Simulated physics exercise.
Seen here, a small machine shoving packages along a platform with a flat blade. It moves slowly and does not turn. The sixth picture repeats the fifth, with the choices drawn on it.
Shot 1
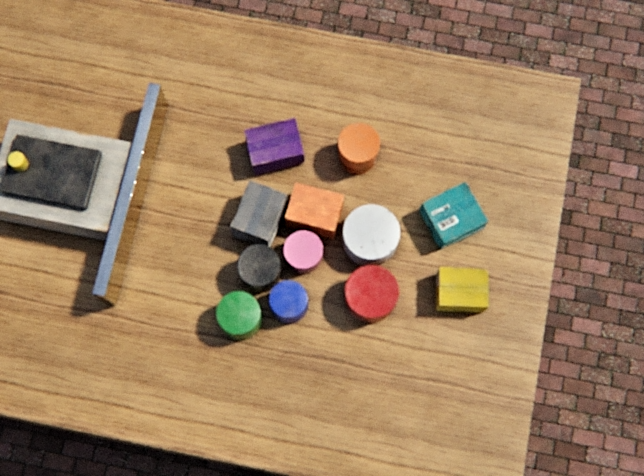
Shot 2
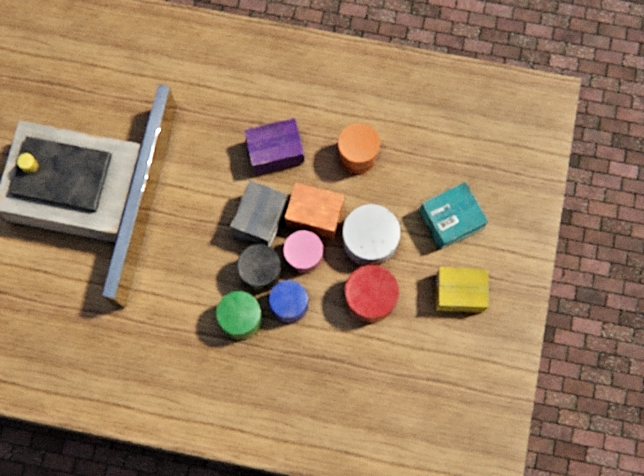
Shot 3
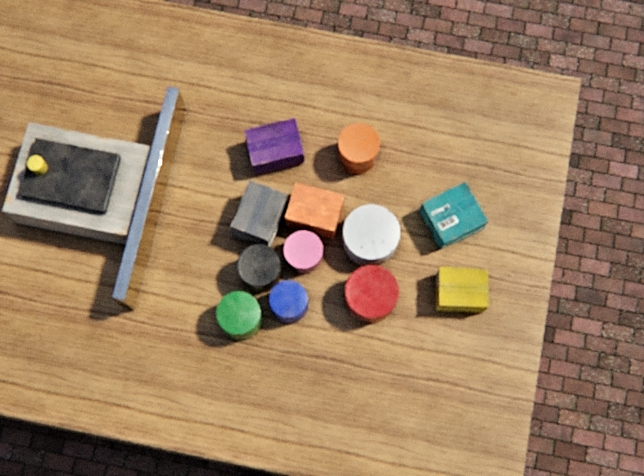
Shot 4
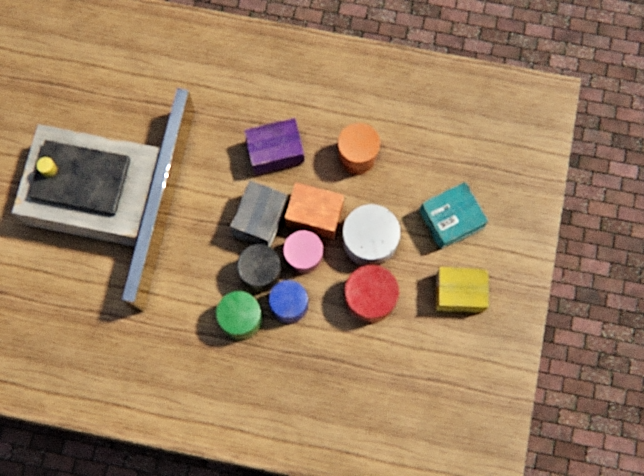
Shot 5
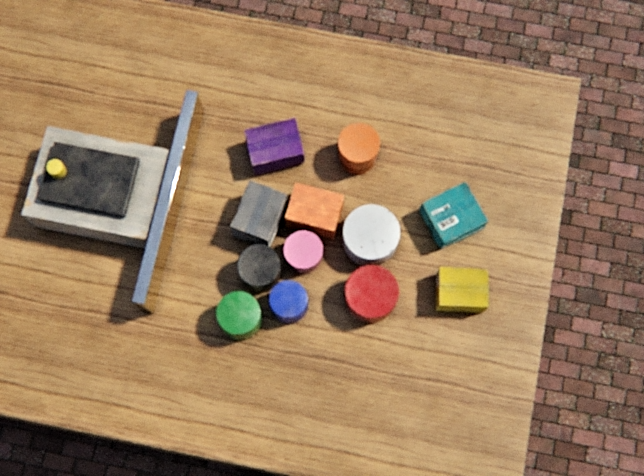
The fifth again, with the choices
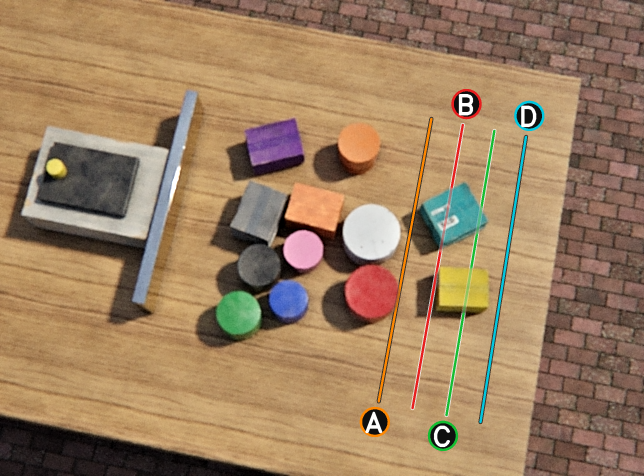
At the start, a small machine with a long flat blade sits at the left of a wooden platform, facing a cluster of colourful pails and parcels. It creeps slowly rightward without turning, narrowing the gap, while the pails and parcels stay still and untouched.
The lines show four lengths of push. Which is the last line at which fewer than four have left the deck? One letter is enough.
Line C.
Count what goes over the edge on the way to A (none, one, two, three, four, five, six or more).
In all, none.
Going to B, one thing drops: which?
It is the white canister.
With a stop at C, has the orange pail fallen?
No.
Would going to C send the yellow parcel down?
By then, yes.
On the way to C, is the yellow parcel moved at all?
By then, yes.
On the marked copy, A at (406, 255); B at (439, 261); C at (471, 268); D at (504, 274).
Taking C. A third of the way, robot (205, 201); orange pail (374, 152); green canister (282, 327).
Two thirds of the way, robot (314, 223); white canister (510, 252); yellow parcel (484, 301).
When it is over, robot (401, 240); white canister over the edge; turquoise parcel over the edge; three fallen.
As for the rest, A is within the limit but short; B is within the limit but short; D drops six.
